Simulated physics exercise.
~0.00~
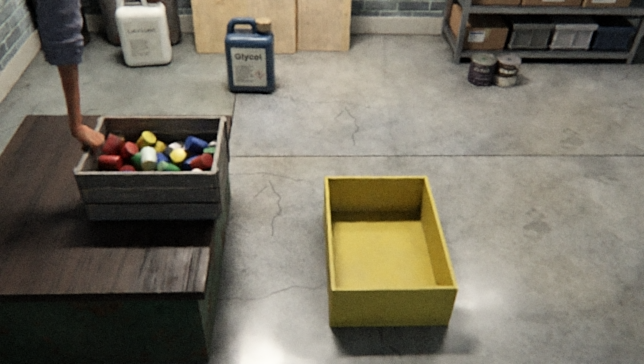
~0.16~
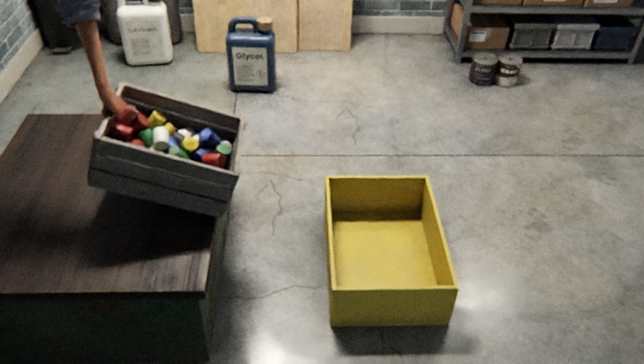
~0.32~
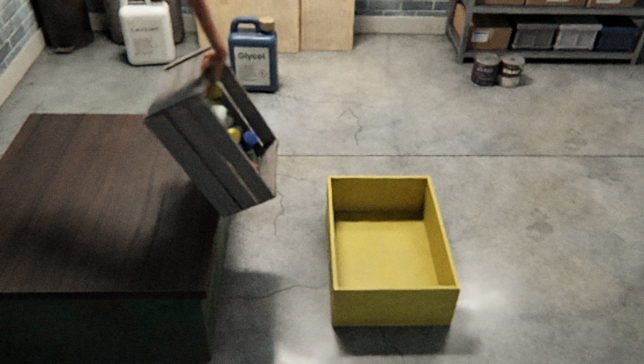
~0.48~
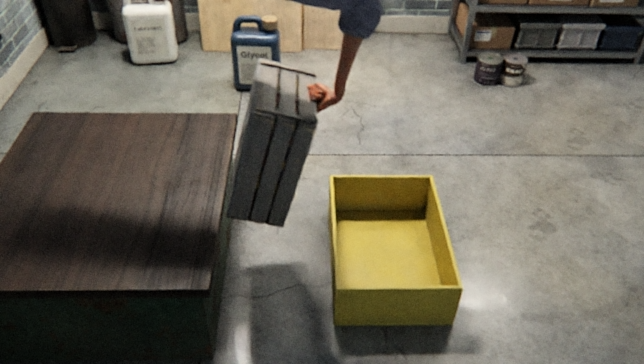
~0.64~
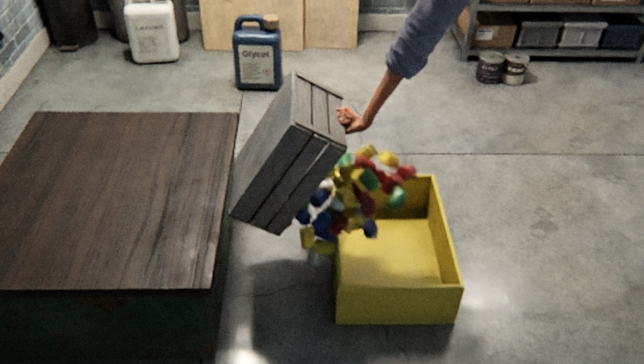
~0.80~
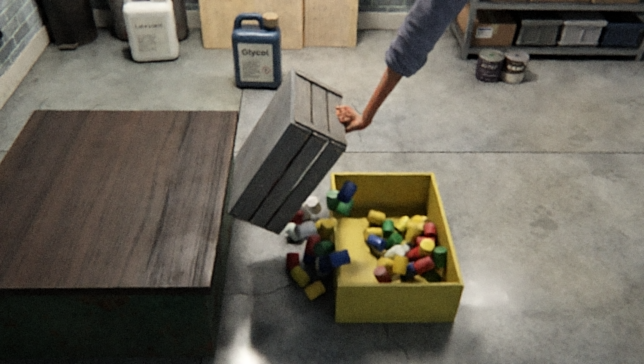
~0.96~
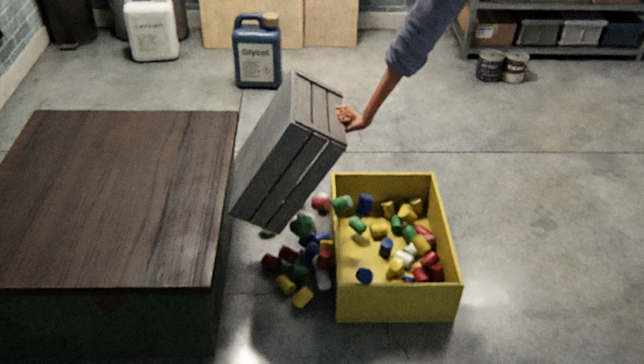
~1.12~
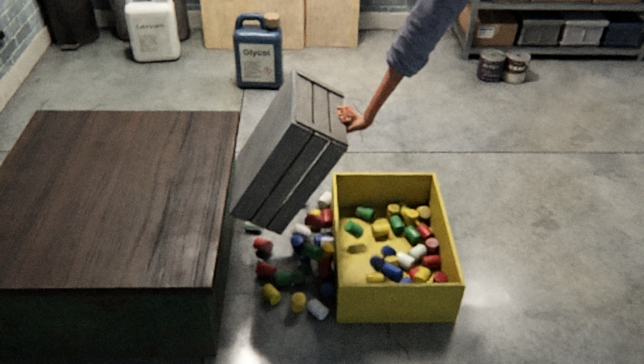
A hand tipped a grey crate of colourful little jars off the edge of a dark bench and poured them toward a yellow box on the floor, where many landed inside while plenty of others ended up scattered on the ground to its left.
